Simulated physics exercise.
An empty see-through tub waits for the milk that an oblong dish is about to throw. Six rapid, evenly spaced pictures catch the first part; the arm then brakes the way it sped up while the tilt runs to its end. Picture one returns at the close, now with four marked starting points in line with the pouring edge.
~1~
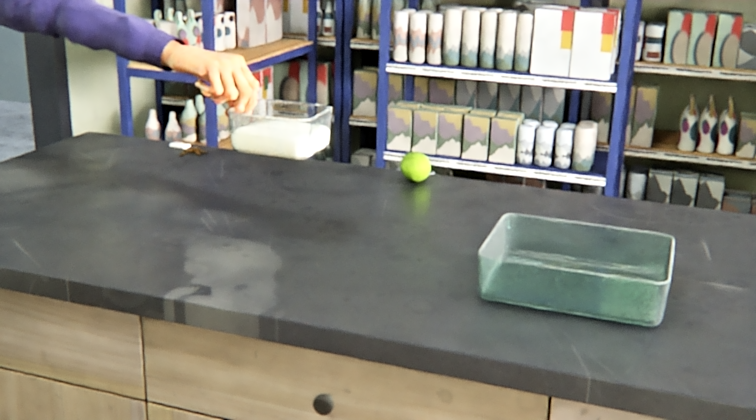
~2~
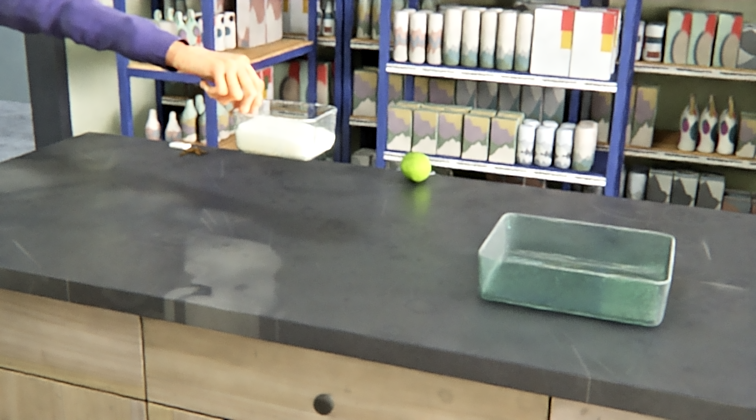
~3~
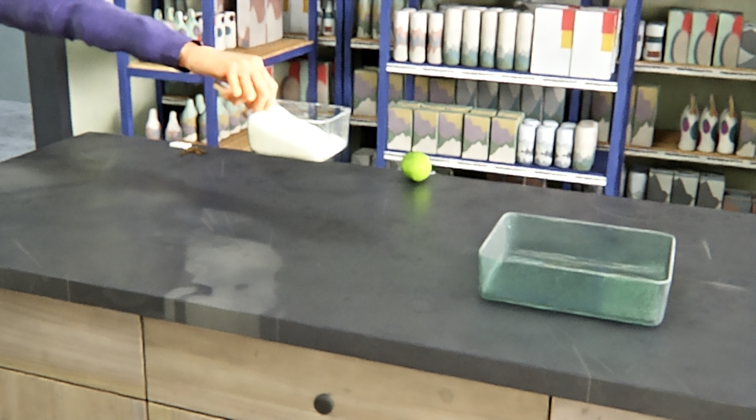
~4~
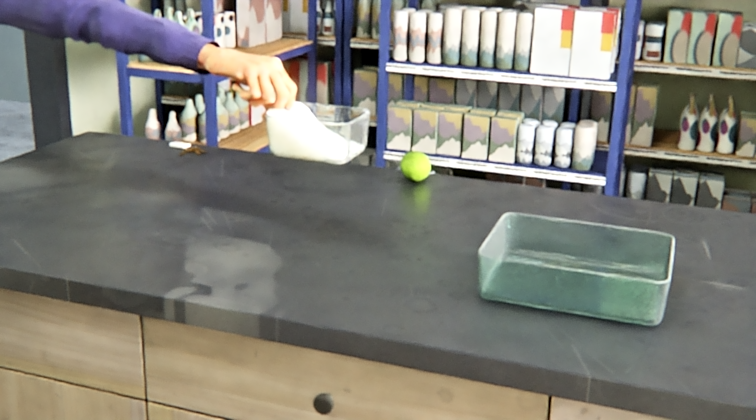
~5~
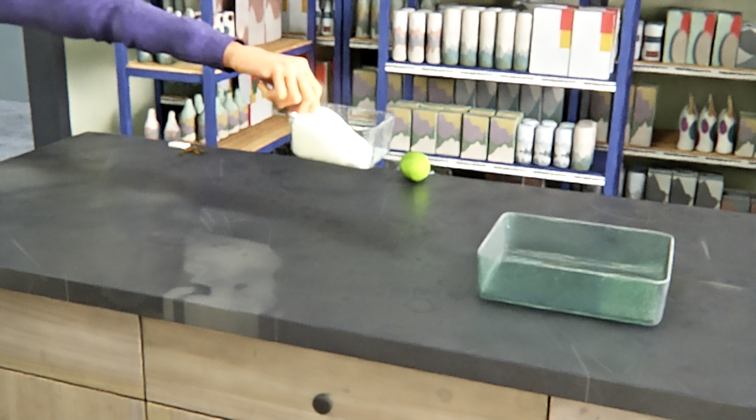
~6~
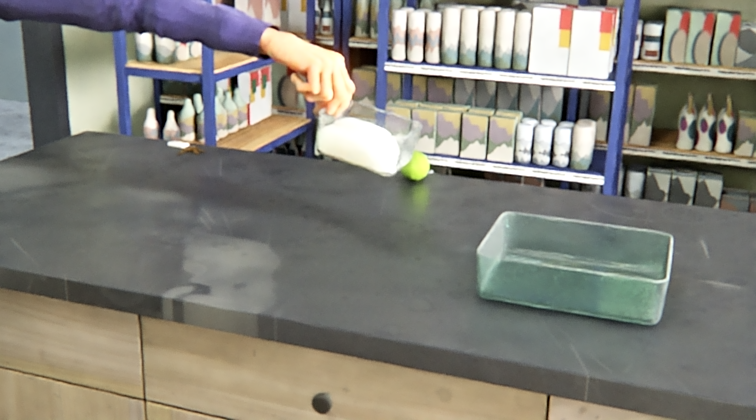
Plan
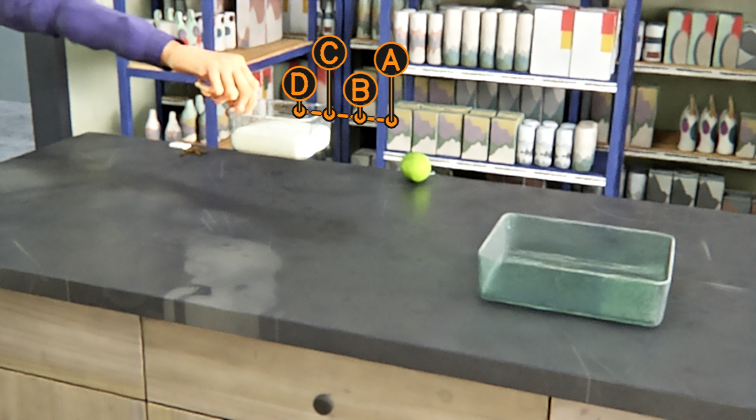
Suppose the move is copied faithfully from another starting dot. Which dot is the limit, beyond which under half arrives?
I would pick place D.
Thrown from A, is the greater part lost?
No.
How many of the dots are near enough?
All of the four.
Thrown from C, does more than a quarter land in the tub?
Yes.
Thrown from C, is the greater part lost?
No, that is safe.
In orange, A at (391, 121); B at (360, 117); C at (329, 114); D at (299, 111).
If A is chosen, about 80 % lands in the tub, 5 % falls short and 15 % goes beside or beyond.
If B is chosen, about 81 % lands in the tub, 8 % falls short and 11 % goes beside or beyond.
If C is chosen, about 80 % lands in the tub, 12 % falls short and 8 % goes beside or beyond.
If D is chosen, about 62 % lands in the tub, 31 % falls short and 7 % goes beside or beyond.
